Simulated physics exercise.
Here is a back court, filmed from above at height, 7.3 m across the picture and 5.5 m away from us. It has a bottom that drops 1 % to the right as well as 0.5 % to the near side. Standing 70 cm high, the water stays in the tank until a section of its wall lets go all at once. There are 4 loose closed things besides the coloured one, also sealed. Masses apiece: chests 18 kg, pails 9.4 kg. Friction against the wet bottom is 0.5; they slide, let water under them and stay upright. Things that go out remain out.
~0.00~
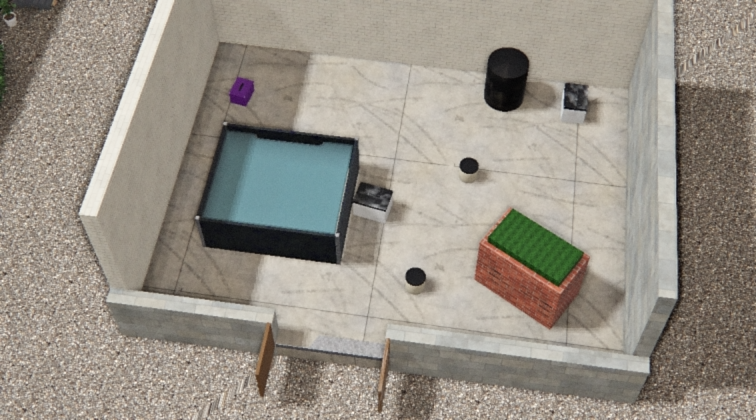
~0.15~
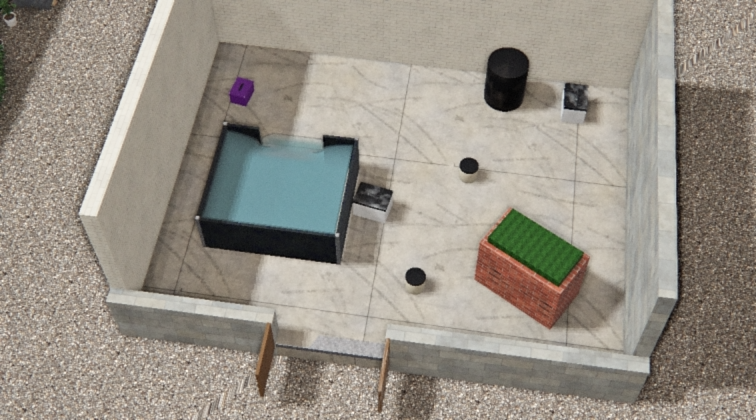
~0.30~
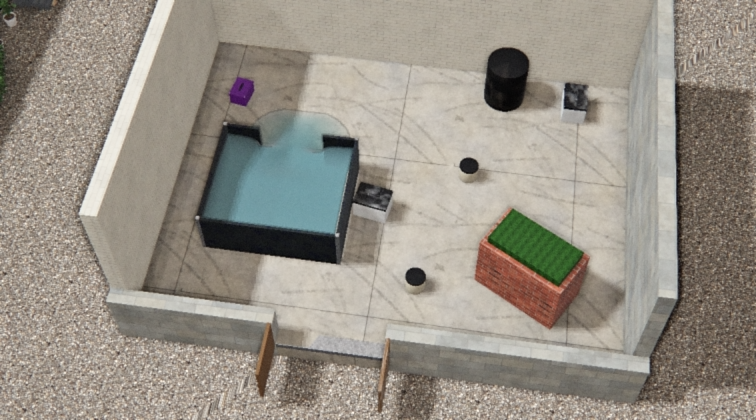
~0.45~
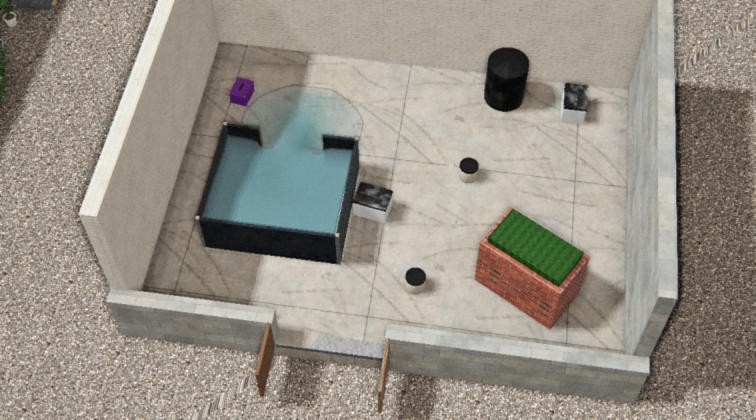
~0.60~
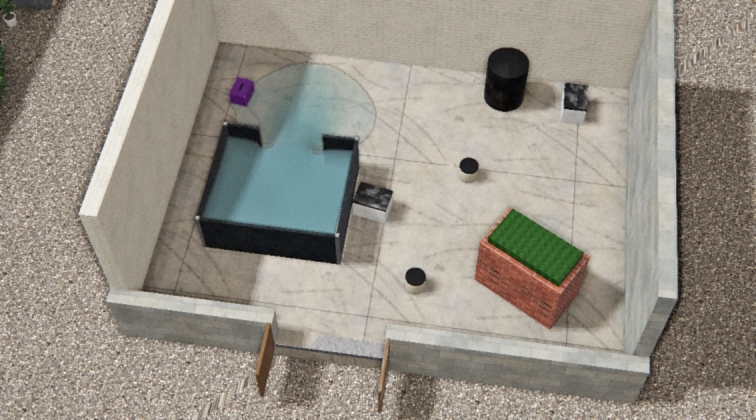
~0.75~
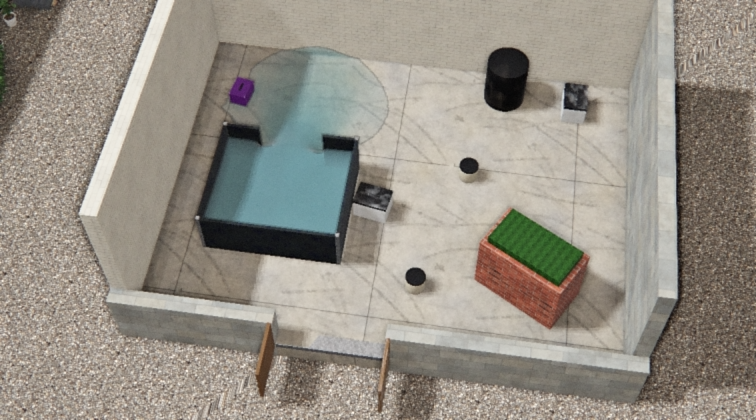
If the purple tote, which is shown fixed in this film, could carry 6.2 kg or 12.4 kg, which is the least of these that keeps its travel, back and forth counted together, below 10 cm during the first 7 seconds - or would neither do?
Neither load does it.
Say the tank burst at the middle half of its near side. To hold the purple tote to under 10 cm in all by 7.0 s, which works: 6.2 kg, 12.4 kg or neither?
Result: Both masses insufficient.
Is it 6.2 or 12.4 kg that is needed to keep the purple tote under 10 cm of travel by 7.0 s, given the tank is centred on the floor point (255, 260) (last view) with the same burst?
Well, in that case even the heavier fails.
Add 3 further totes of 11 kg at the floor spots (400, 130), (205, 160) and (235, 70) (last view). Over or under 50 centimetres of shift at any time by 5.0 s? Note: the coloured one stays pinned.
Within it, beyond it, beyond it.
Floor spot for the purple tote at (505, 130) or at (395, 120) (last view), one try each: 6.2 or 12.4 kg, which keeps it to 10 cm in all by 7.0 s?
First spot: No mass works; second spot: No mass works.
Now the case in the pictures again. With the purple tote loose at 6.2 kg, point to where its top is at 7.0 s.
About pixel (304, 291).
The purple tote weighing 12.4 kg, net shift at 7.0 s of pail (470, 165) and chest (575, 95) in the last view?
Shift from start, in order: 40 cm; 0 cm.
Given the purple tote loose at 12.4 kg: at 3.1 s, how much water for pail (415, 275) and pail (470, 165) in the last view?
First roughly 0 cm, second roughly 2 cm.
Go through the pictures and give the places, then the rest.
In the first picture, the purple tote at (241, 87), on the bottom; water covers 3.7 m2; 0 of 5 have shifted.
In the second picture, the purple tote at (241, 87), on the bottom; water covers 4.3 m2; 0 of 5 have shifted.
In the third picture, the purple tote at (241, 87), on the bottom; water covers 5.2 m2; 0 of 5 have shifted.
In the fourth picture, the purple tote at (241, 87), on the bottom; 6.3 m2 under water; 0 of 5 have shifted.
In the fifth picture, the purple tote at (241, 87), on the bottom; 7.5 m2 under water; 0 of 5 have shifted.
In the sixth picture, the purple tote at (241, 87), on the bottom; water covers 8.6 m2; 0 of 5 have shifted.
After 1.4 s the purple tote would be 51 cm from its start with 6.2 kg and 41 cm from its start with 12.4 kg; 5 cm of water round it then.
After 3.1 s the purple tote would be 114 cm from its start with 6.2 kg and 64 cm from its start with 12.4 kg; 7 cm of water round it then.
After 4.9 s the purple tote would be 417 cm from its start with 6.2 kg and 70 cm from its start with 12.4 kg; 9 cm of water round it then.
After 7.0 s the purple tote would be 420 cm from its start with 6.2 kg and 87 cm from its start with 12.4 kg; 8 cm of water round it then.
